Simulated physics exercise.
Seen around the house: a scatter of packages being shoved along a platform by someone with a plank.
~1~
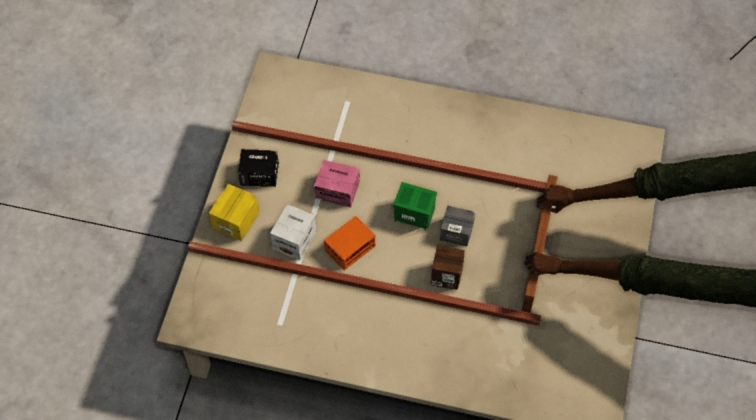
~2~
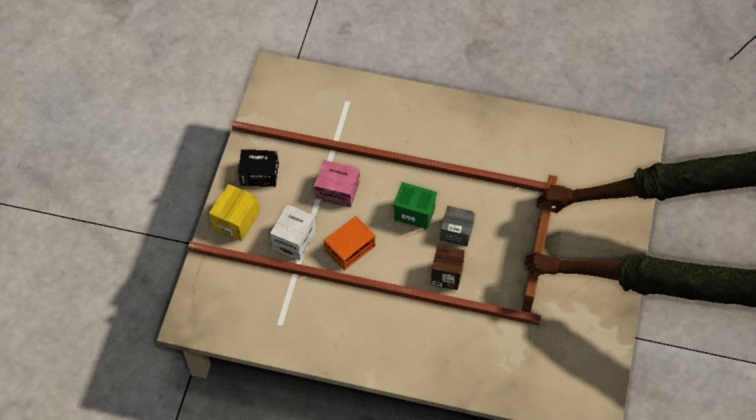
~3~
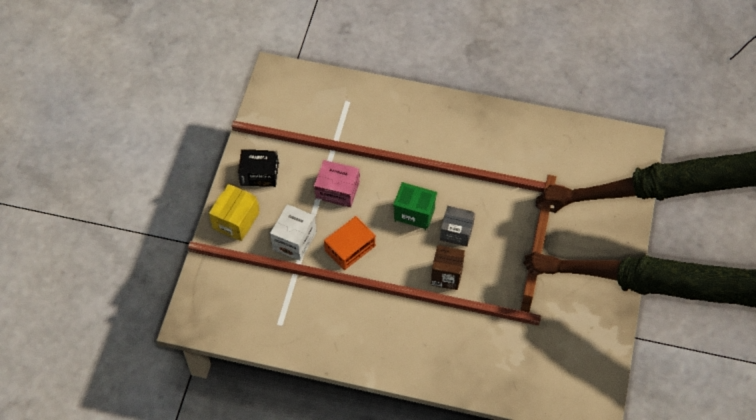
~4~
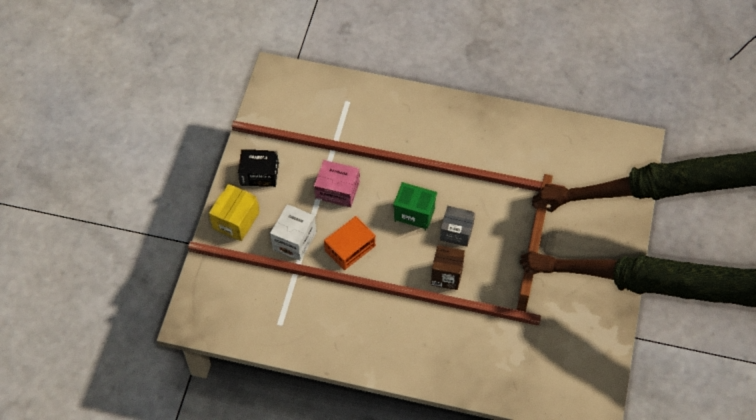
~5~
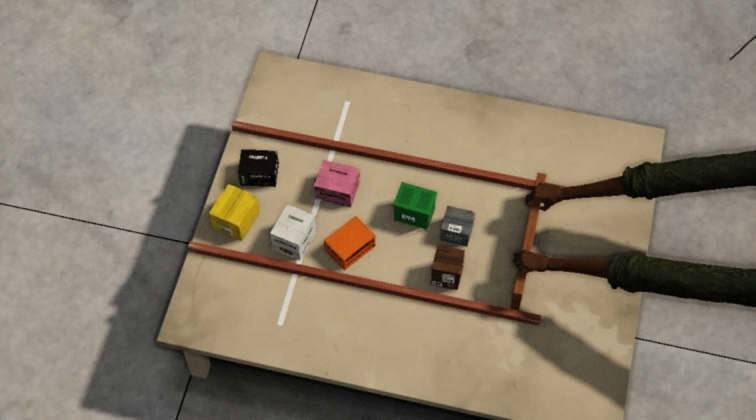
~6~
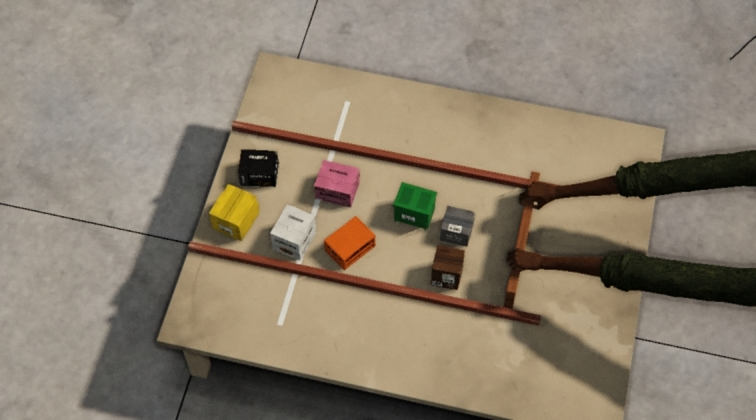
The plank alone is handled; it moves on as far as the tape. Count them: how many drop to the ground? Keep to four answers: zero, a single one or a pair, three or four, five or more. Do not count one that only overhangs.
The answer is a single one or a pair.
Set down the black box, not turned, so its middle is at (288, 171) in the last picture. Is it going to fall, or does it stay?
In that case it ends up off.
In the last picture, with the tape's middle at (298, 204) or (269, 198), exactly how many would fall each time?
Try 1: 2; try 2: 4.
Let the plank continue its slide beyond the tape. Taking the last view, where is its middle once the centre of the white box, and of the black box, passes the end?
About (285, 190), and about (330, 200) for the other.
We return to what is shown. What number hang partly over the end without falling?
The overhang total is 1.
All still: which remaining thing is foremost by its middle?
That would be the yellow parcel.
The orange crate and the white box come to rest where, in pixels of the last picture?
Listed in order, first is (266, 220) and the other is (232, 221).
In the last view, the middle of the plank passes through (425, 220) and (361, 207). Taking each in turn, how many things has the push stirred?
It comes to 3 for the first spot, 7 for the other.
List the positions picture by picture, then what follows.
In the first picture, yellow parcel (235, 213); black box (259, 168); white box (294, 233); plank (540, 244); tape (316, 207).
In the second picture, black box (259, 168); orange crate (350, 243).
In the third picture, white box (294, 233); brown parcel (448, 268).
In the fourth picture, yellow parcel (235, 213); plank (535, 243).
In the fifth picture, black box (259, 168); green tote (415, 207).
In the sixth picture, yellow parcel (235, 213); black box (259, 168); white box (294, 233); plank (522, 240); tape (316, 207).
Early on, none off yet; yellow parcel at rest near (235, 213); black box at rest near (259, 168); white box at rest near (294, 233).
Finally, the number that fall off is one or two; lost, black box.
